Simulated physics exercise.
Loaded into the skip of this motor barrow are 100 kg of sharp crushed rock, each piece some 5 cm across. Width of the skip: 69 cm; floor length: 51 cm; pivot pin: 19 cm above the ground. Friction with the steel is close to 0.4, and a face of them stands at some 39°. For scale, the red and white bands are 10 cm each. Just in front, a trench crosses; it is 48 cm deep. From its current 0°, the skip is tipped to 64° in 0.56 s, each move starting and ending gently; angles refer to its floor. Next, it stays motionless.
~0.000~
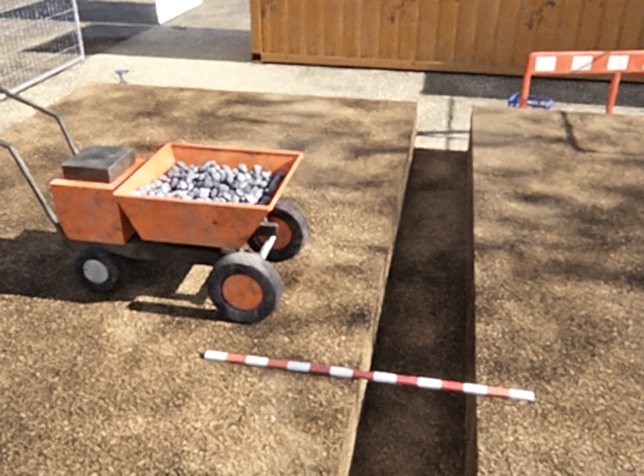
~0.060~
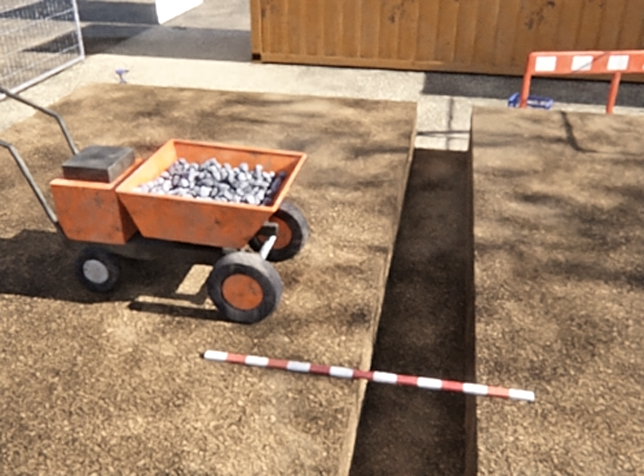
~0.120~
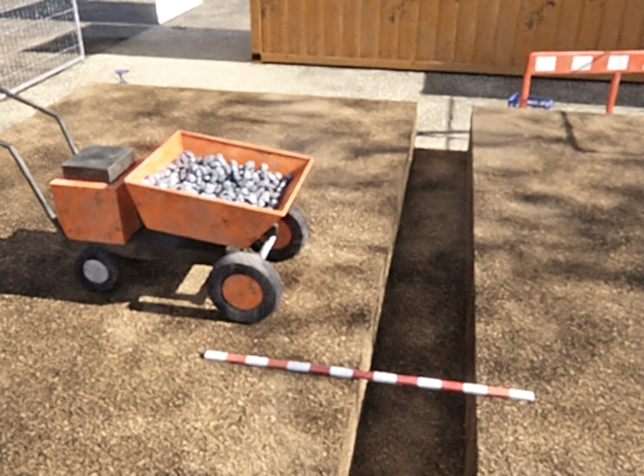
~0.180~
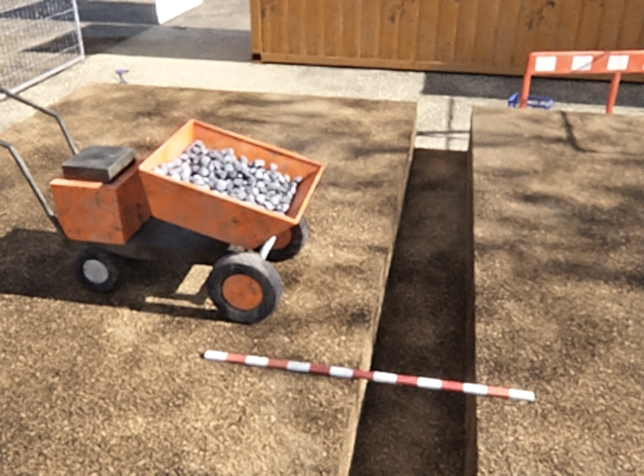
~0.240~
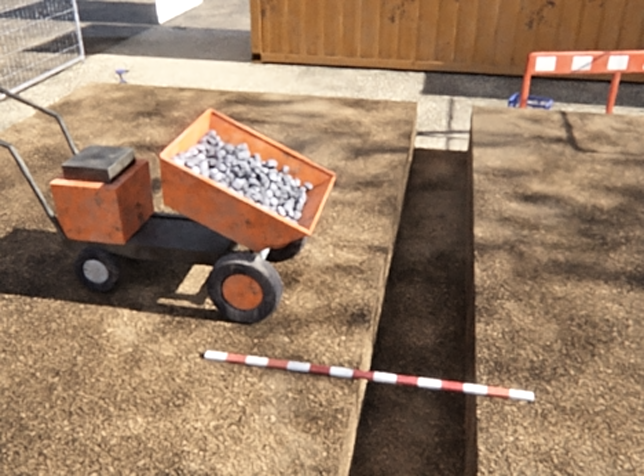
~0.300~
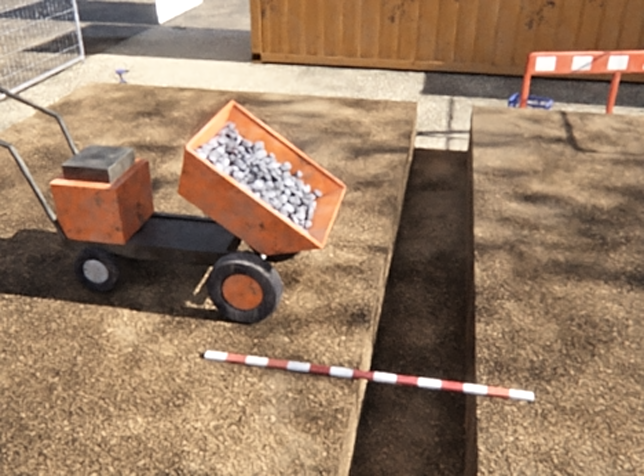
The orange skip of a small motor barrow, filled with grey stones, sits level at first on brown ground beside a trench with a red and white rod across it. Its rear end then rises steadily, sloping the skip down to the right, while the wheels stay in place.
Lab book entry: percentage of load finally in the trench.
Approx. 52 percent.
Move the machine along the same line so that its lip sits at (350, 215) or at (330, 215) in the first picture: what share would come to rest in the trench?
Near 45 and near 55 percent.
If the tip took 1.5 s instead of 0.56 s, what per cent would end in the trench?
In that case some 30 per cent.
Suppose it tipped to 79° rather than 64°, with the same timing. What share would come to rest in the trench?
Close to 85 per cent then.
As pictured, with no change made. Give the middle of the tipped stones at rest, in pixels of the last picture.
Their centre sits close to (424, 371).
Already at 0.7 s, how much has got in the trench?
Some 5 per cent.
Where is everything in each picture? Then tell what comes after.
In the first picture, the skip is at 0°, its lip at (270, 209); the top of the load is at (204, 173).
The second picture shows lip at (273, 211), floor tilted 2°, highest stones at (201, 171); the stones move at 0.4 m/s on average.
In the third picture, the skip is at 8°, its lip at (283, 215); the top of the load is at (195, 164); the stones move at 0.9 m/s on average.
In the fourth picture, the skip is at 16°, its lip at (296, 223); the top of the load is at (198, 154); the stones move at 1.2 m/s on average.
The fifth picture shows lip at (310, 234), floor tilted 25°, highest stones at (207, 140); the stones move at 1.3 m/s on average.
In the sixth picture, the skip is at 35°, its lip at (322, 248); the top of the load is at (226, 132); the stones move at 1.4 m/s on average.
After 0.4 s the floor is at 54°; 100 % in the skip; the foremost stones are at (321, 247).
After 0.7 s the floor is at 64°; 92 % in the skip, 5 % short of the trench, 3 % in the trench; the foremost stones are at (387, 304).
After 1.0 s the floor is at 64°; 53 % in the skip, 6 % short of the trench, 40 % in the trench; the foremost stones are at (463, 369).
After 3.0 s the floor is at 64°; 40 % in the skip, 8 % short of the trench, 52 % in the trench; the foremost stones are at (463, 357).
